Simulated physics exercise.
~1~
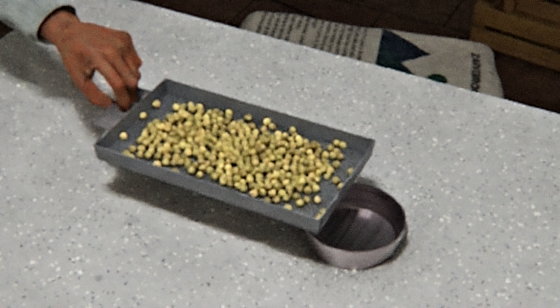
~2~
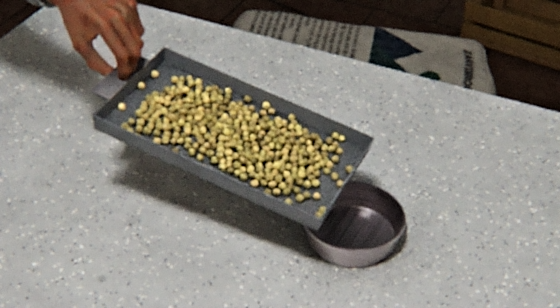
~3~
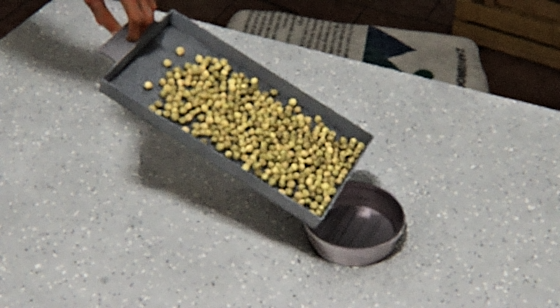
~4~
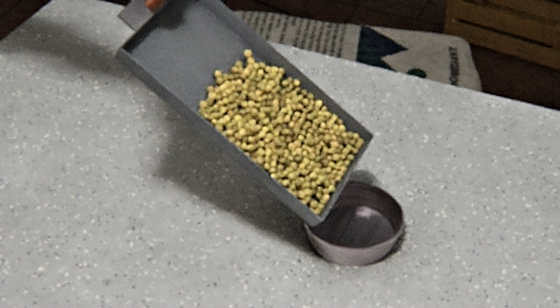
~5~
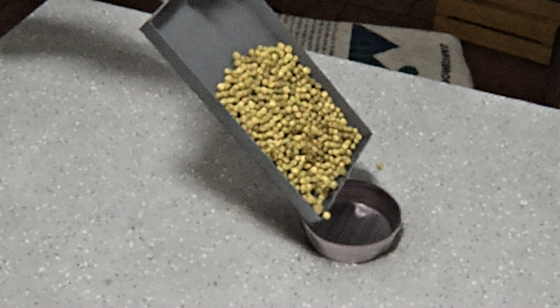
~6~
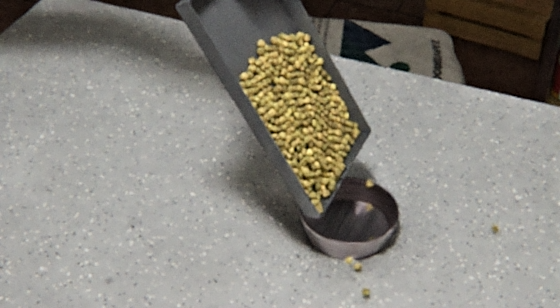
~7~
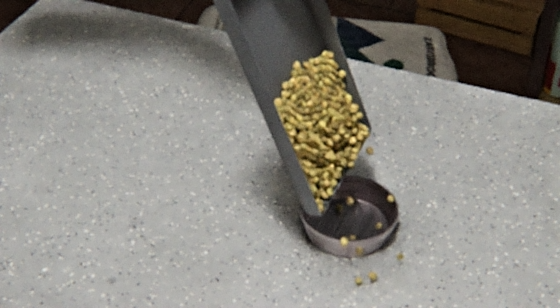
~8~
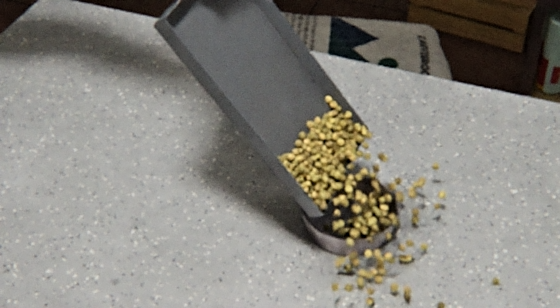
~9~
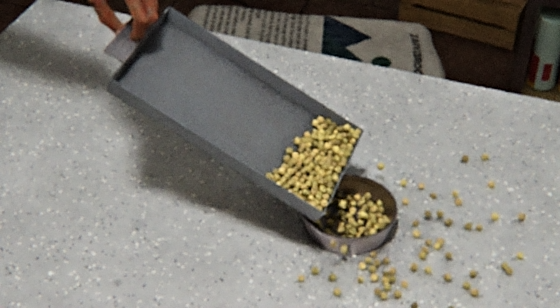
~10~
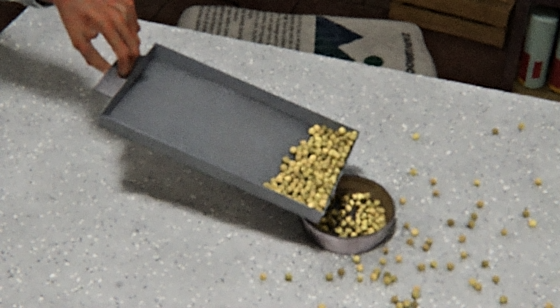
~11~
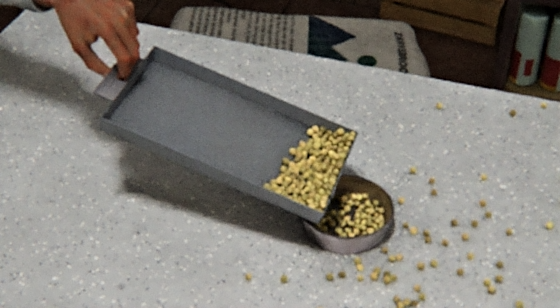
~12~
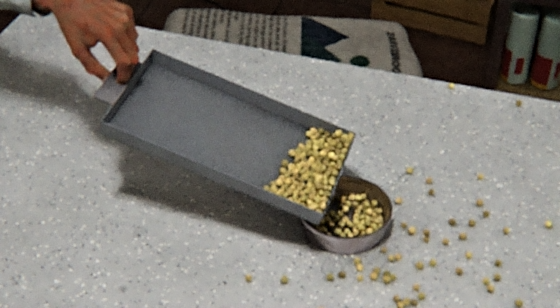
On a speckled pale grey countertop, a hand holds a shallow grey tray of yellowish beans by its far end above a small round metal dish. The hand lifts that end, tipping the tray steadily more steeply, and the beans slide down and bunch at the lower lip. A few drop first, some bouncing beside the dish, then a thick rush spills out and scatters to the right. The tray swings back toward level, and the flow stops. It rests still at a slight tilt, with many beans piled at its lower end, others in the dish, and more strewn across the counter.
